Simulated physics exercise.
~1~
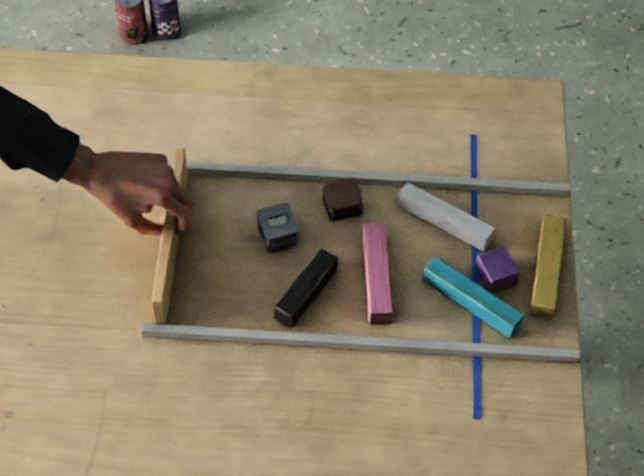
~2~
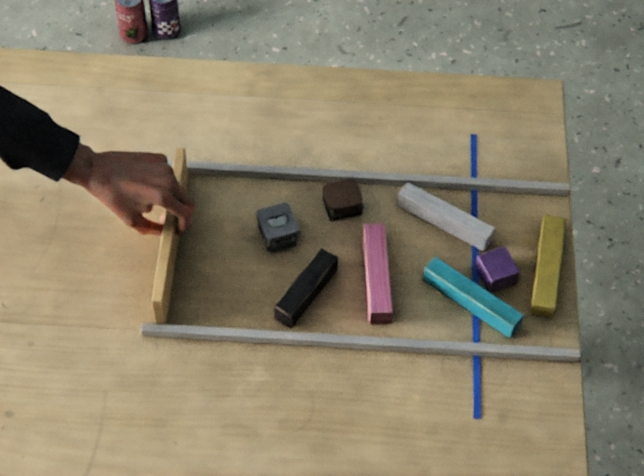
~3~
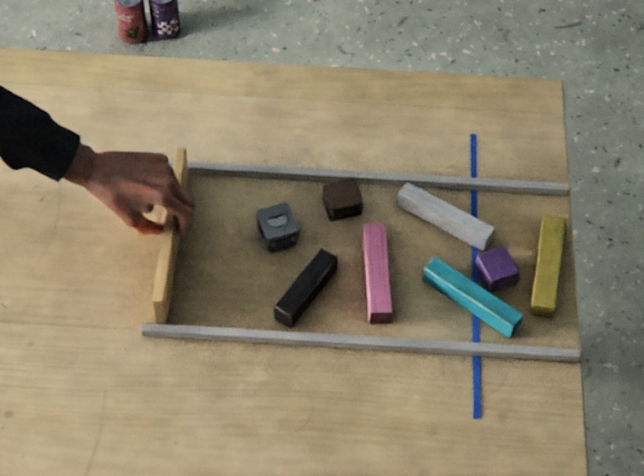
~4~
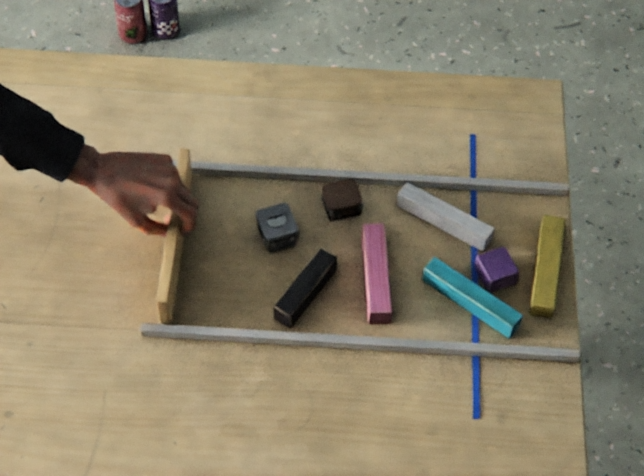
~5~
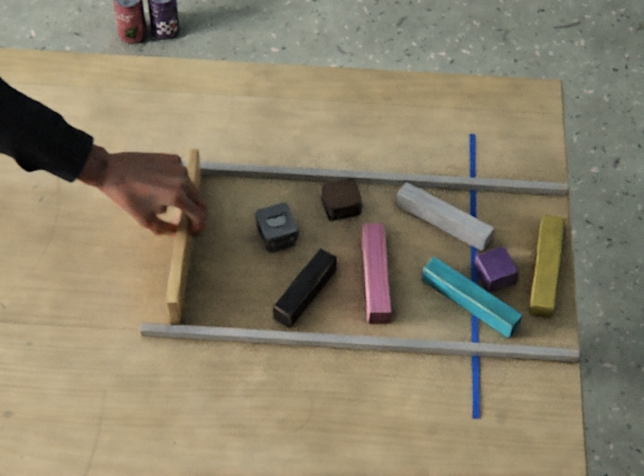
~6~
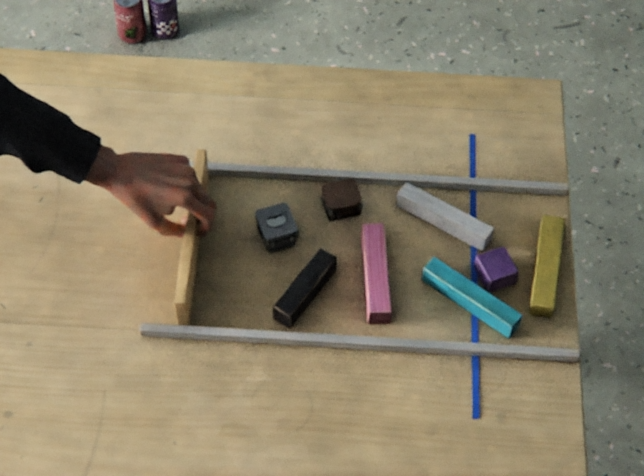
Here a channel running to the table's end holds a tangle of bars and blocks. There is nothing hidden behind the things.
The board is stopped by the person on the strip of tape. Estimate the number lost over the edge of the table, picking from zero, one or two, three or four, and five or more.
Most likely the ones that land below will number fewer than three, yet some.
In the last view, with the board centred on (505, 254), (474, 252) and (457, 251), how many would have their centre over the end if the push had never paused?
Counts: 4, 1, 1.
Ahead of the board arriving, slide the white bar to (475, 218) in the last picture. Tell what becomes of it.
I reckon the white bar stays in place.
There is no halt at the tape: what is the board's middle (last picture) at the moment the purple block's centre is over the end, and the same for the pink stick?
When the purple block crosses, the middle is near (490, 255); when the pink stick crosses, near (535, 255).
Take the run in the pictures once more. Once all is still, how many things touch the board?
Count: 3.
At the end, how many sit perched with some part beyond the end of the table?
My count gives 3.
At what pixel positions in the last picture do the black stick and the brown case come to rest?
Same order as the question: First (486, 299), second (495, 208).
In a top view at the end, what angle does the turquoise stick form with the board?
I'd put it at about 40°.
Soon after, none off yet; yellow bar at rest near (547, 265); purple block at rest near (496, 269); turquoise stick at rest near (471, 297).
Then, none off yet; yellow bar moved a little near (561, 264); purple block moved about its own width near (524, 270); turquoise stick moved a little near (535, 307).
At rest, the number that fall off is one or two; fallen, yellow bar.
